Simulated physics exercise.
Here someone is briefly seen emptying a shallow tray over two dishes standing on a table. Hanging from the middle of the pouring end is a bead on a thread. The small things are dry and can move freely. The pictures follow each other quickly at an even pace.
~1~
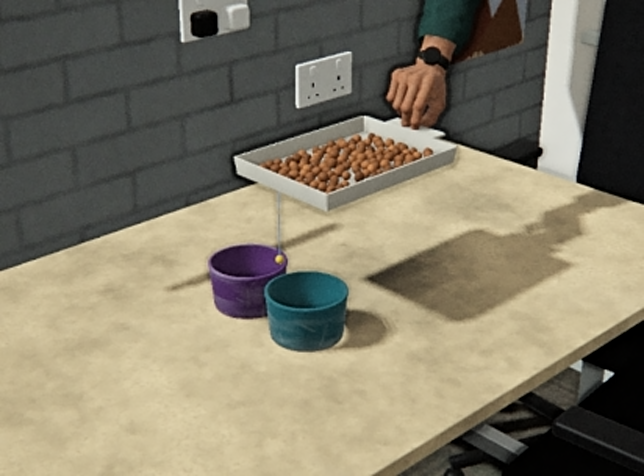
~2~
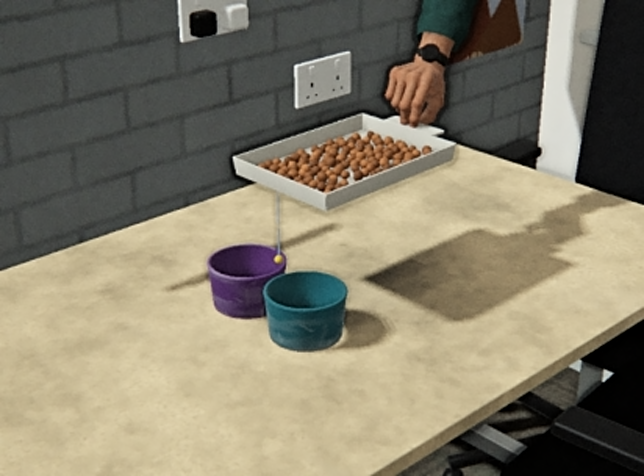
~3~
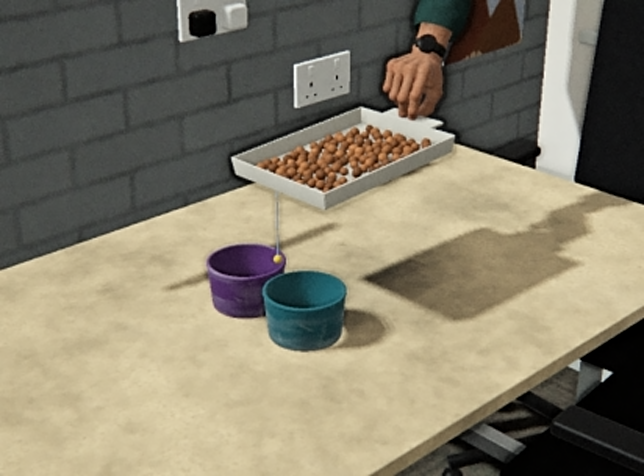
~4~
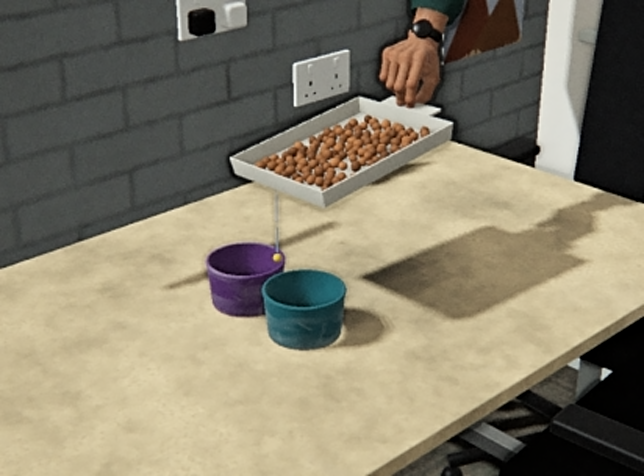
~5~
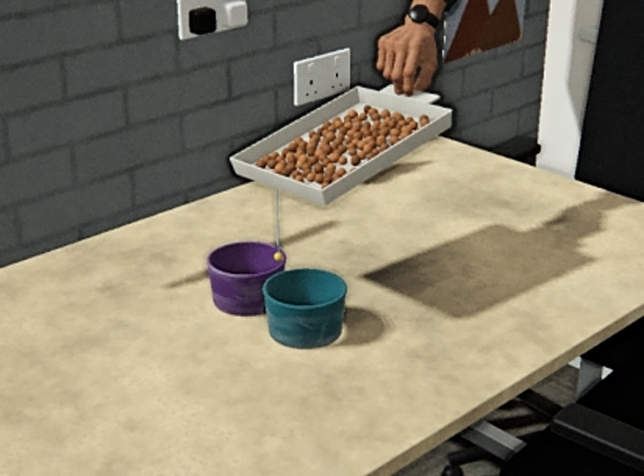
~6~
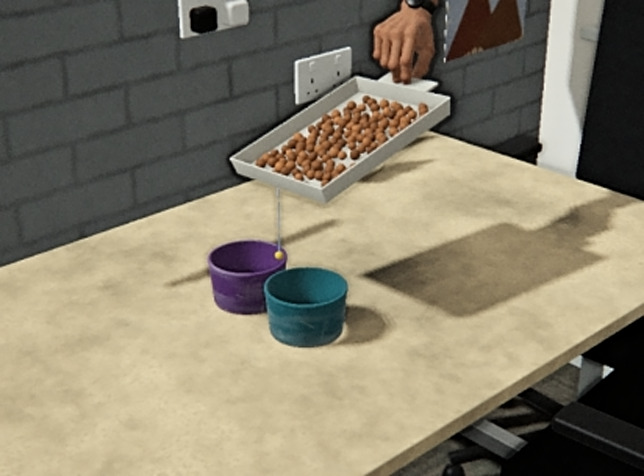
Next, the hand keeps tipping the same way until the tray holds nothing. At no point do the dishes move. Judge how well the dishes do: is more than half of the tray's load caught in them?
No, less than half is caught.
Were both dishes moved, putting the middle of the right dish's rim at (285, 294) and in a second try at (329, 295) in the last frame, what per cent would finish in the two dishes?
It would be near 60 per cent first and near 10 per cent second.
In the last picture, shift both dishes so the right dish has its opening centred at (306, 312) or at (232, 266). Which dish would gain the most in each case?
Left side first, Right side second.
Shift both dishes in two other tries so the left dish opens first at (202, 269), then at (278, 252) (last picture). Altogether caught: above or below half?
Held in all, by try: A larger portion, then a smaller portion.
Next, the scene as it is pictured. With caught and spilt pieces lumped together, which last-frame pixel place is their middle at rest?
Around (204, 316).
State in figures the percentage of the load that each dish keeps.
Per cent held at the end: Left dish 20, right dish 0.
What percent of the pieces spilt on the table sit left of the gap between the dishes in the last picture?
Close to 90 per cent.
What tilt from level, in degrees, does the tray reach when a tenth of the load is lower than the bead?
At roughly 115°.
Just after the last frame, tray tipped steeply; every one on the tray.
A moment on, tray tipped right over; every one on the tray.
Further on, tray tipped past a quarter turn; roughly a quarter in the left dish; the larger part outside both.
When it is over, tray tipped past a quarter turn; not one in the right dish; roughly a quarter in the left dish; the larger part outside both.
